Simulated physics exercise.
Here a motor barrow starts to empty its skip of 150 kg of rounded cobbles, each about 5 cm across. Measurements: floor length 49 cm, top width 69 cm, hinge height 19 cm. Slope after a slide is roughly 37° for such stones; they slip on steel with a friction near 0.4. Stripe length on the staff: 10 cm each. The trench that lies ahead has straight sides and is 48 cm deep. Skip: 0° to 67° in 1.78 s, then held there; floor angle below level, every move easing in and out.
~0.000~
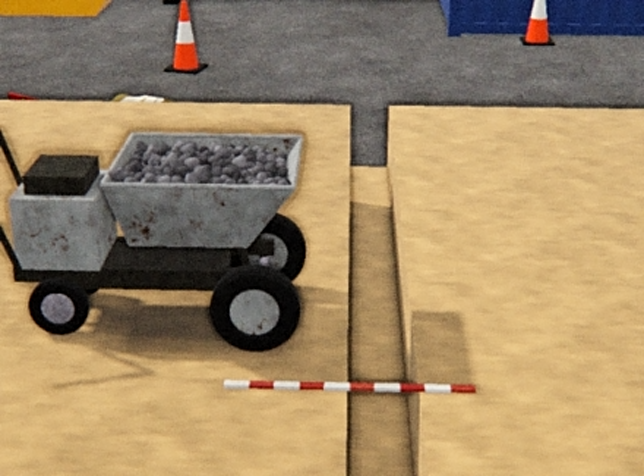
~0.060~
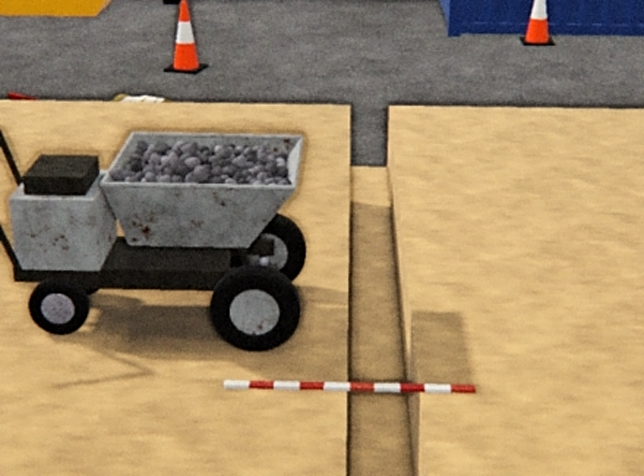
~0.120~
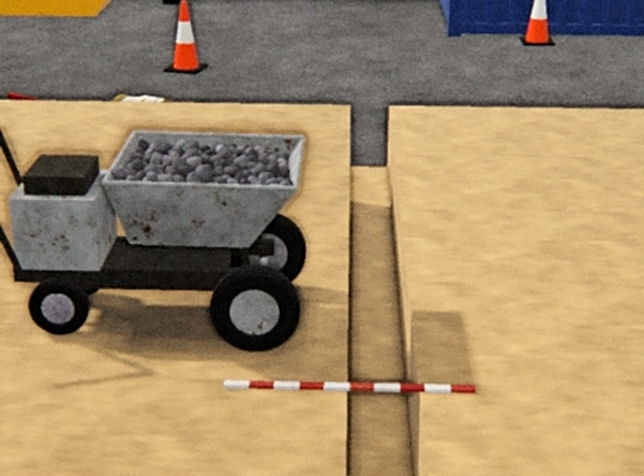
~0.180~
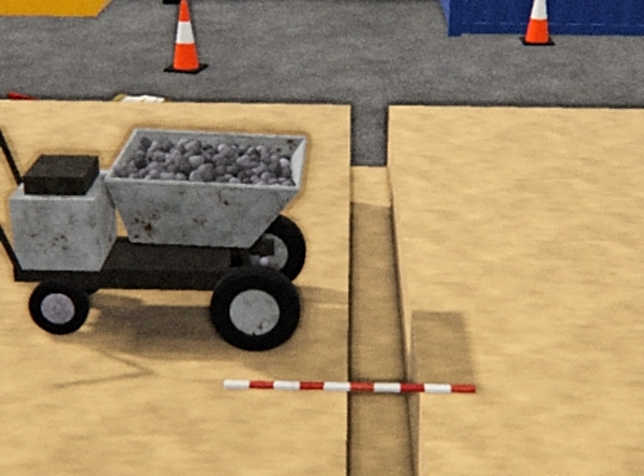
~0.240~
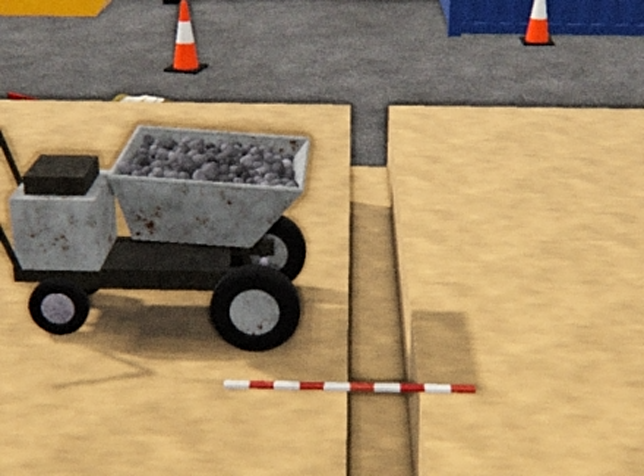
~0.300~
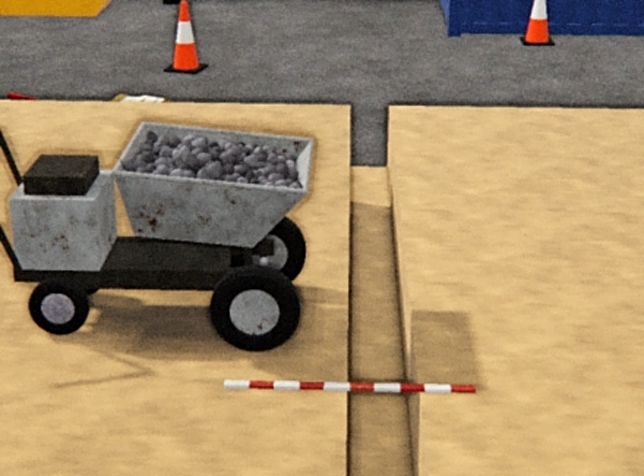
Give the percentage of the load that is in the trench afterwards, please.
Near 48 per cent of the load.
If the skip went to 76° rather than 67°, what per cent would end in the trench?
Some 40 in a hundred, I'd say.
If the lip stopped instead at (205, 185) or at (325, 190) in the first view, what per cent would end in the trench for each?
First place roughly 80%, second roughly 20%.
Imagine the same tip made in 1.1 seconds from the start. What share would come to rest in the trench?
Roughly 45 per cent.
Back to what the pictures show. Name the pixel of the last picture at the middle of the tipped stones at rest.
Roughly at (420, 316).
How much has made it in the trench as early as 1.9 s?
Around 5 per cent of it.
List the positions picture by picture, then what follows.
In the first picture, the skip is at 0°, its lip at (294, 188); the top of the load is at (197, 157).
In the second picture, lip at (295, 188), floor tilted 0°, highest stones at (197, 157); the stones move at 0.1 m/s on average.
In the third picture, the skip is at 1°, its lip at (297, 189); the top of the load is at (199, 156); the stones move at 0.1 m/s on average.
In the fourth picture, lip at (299, 190), floor tilted 2°, highest stones at (201, 155); the stones move at 0.2 m/s on average.
In the fifth picture, the skip is at 3°, its lip at (302, 191); the top of the load is at (185, 151); the stones move at 0.2 m/s on average.
In the sixth picture, the skip is at 5°, its lip at (306, 192); the top of the load is at (189, 149); the stones move at 0.3 m/s on average.
After 1.3 s the floor is at 57°; 99 % in the skip, 1 % in the trench; the foremost stones are at (397, 250).
After 1.9 s the floor is at 67°; 58 % in the skip, 7 % in the trench, 35 % past the trench; the foremost stones are at (522, 313).
After 2.2 s the floor is at 67°; 34 % in the skip, 15 % in the trench, 52 % past the trench; the foremost stones are at (599, 316).
After 4.2 s the floor is at 67°; 0 % in the skip, 48 % in the trench, 52 % past the trench; the foremost stones are past the picture's edge.
